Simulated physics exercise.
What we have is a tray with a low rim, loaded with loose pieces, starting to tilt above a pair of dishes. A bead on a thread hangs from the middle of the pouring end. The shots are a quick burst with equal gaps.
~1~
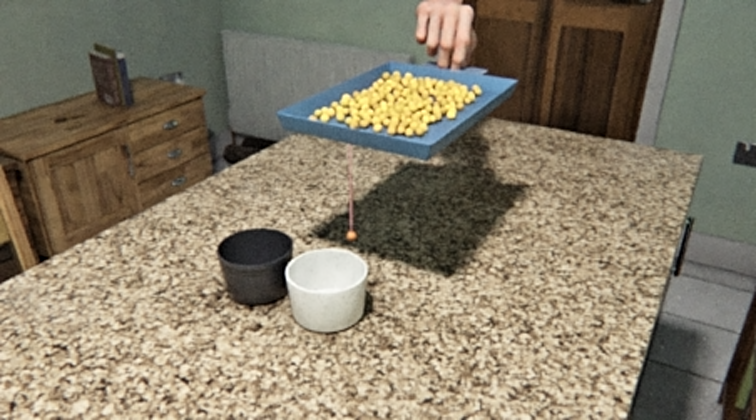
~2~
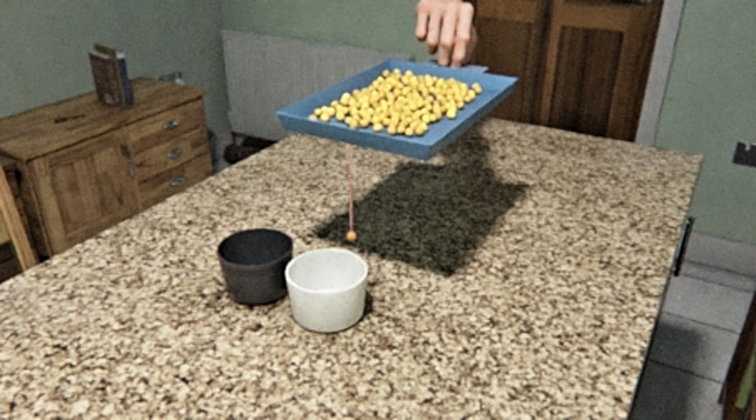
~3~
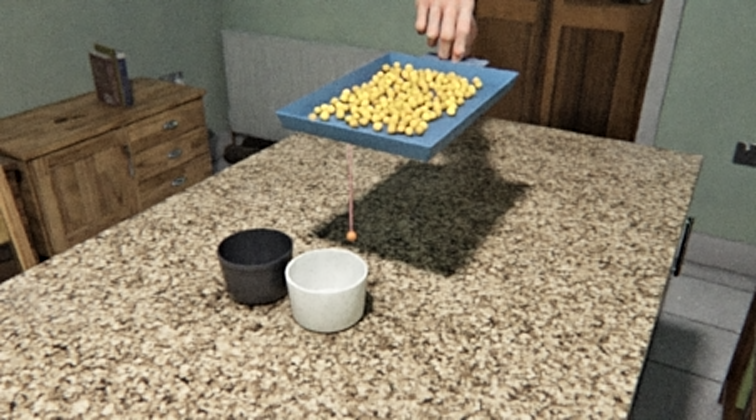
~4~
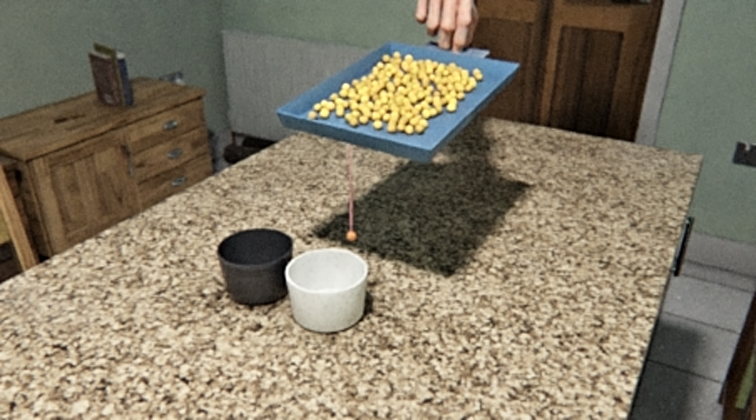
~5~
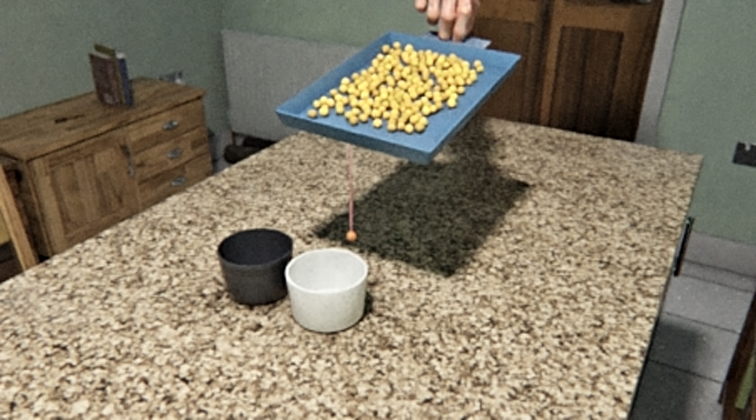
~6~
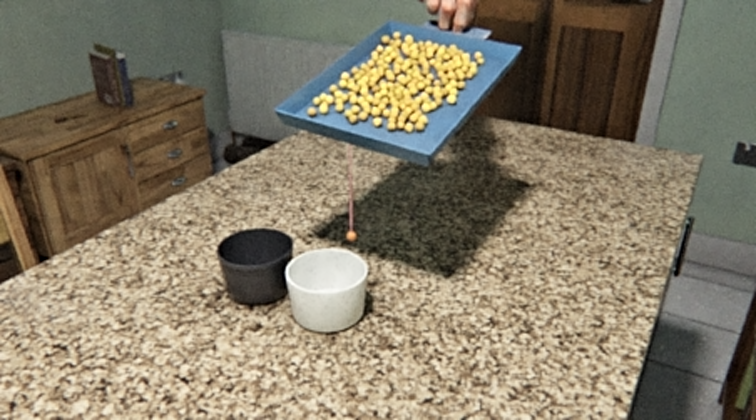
Blue tray of yellow puffed balls tilting gradually as a hand holds its far end above black and white dishes.
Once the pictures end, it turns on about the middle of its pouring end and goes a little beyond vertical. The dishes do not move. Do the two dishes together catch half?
Together they catch under half.
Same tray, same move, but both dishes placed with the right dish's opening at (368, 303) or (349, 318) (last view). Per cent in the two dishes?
In turn 40 and 10 in a hundred.
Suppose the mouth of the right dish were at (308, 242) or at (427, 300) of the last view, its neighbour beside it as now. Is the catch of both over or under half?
First the smaller part, then most of it.
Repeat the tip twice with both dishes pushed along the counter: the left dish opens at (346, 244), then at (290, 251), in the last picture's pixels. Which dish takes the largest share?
First the dish on the right, then the dish on the right.
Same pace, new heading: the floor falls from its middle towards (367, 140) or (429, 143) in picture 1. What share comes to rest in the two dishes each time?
Near 50 % and 0 %.
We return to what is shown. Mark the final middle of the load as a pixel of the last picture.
Close to (386, 333).
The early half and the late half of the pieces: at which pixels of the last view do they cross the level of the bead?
First near (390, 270), later near (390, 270).
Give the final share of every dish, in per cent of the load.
For the left dish some 0 %, for the right dish some 20 %.
Shortly afterwards, tray tipped steeply; all but a few on the tray; only a few in the air.
Next, tray tipped right over; the bulk on the tray; only a few in the right dish; a little outside both; a little in the air.
Some moments later, tray tipped past a quarter turn; near a quarter in the right dish; the bulk outside both.
In the end, tray tipped past a quarter turn; near a quarter in the right dish; none at all in the left dish; the bulk outside both.
